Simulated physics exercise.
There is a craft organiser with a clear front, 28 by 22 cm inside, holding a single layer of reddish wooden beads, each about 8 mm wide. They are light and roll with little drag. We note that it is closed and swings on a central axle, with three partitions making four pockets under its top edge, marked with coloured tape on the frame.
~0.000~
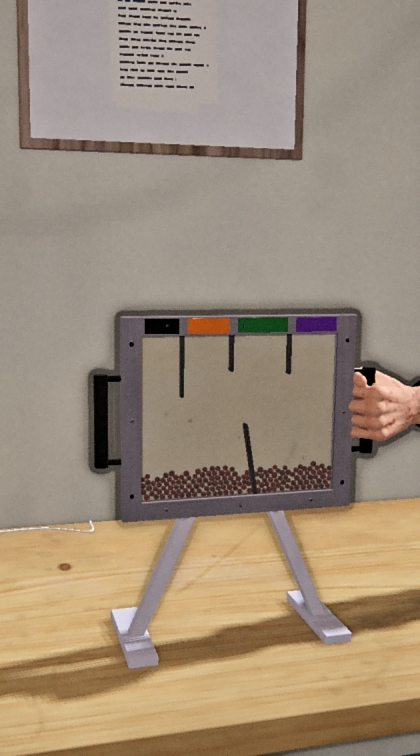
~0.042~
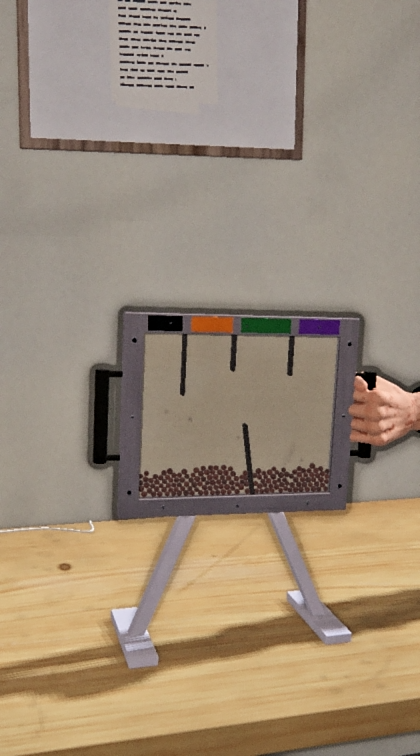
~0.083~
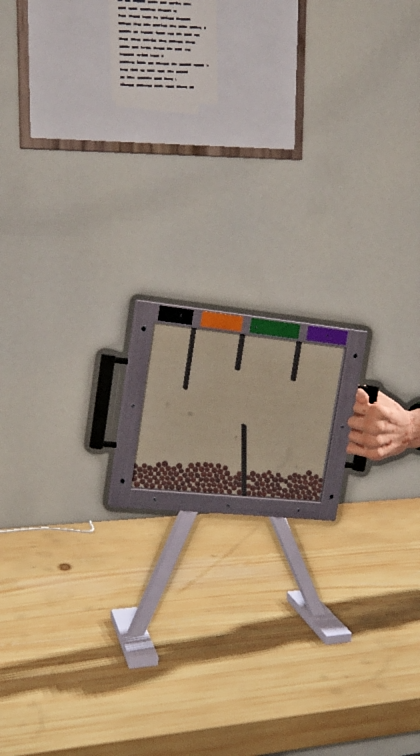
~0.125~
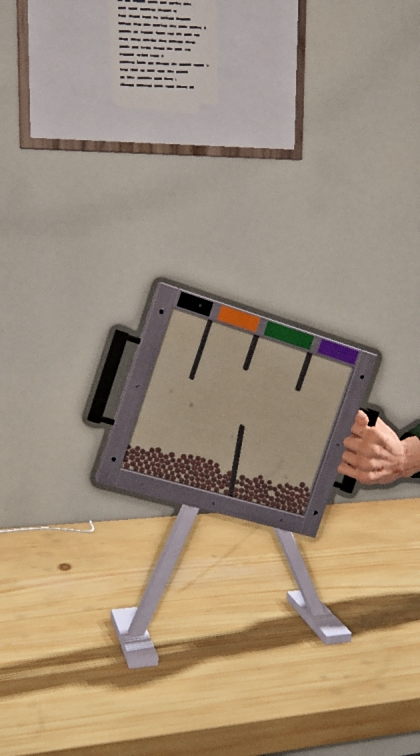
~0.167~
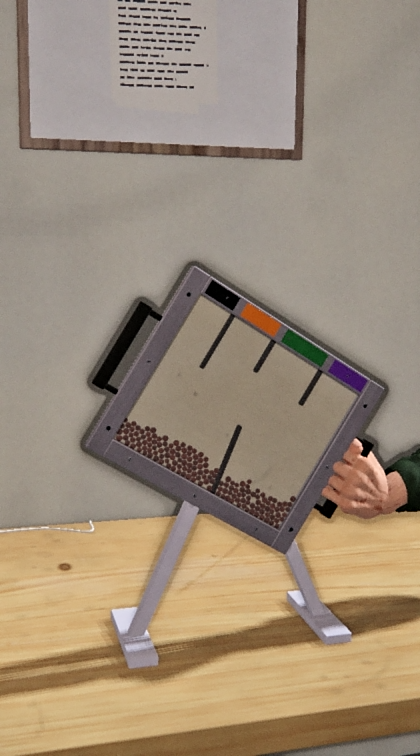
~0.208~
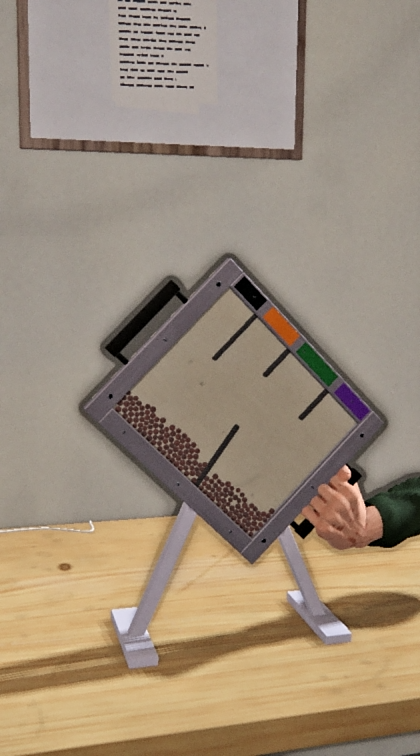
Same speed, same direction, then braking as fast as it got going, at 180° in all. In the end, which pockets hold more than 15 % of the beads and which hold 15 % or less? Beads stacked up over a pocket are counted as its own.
One by one: Black keeps inside the limit; green keeps inside the limit; orange breaks the limit; purple breaks the limit.
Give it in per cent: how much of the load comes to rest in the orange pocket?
Share ending there: Approx. 45 %.
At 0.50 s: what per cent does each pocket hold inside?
Black pocket: 0; green pocket: 0; orange pocket: 0; purple pocket: 0.
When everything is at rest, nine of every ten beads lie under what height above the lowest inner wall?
About 6 cm up.
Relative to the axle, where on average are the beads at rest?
Roughly 1 cm to the left of the axle and 8 cm beneath it.
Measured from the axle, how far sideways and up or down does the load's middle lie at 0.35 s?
The middle sits about 9 centimetres left and 1 centimetres below the axle.
After 0.35 s it has turned 91°, the beads' middle is 9 cm left of and 1 cm below the axle; inside pockets, nothing yet.
After 0.50 s it has turned 140°, the beads' middle is 6 cm left of and 3 cm above the axle; inside pockets, nothing yet.
Settled by 1.5 s, black 10 %, green 10 %, orange 45 %, purple 40 %.
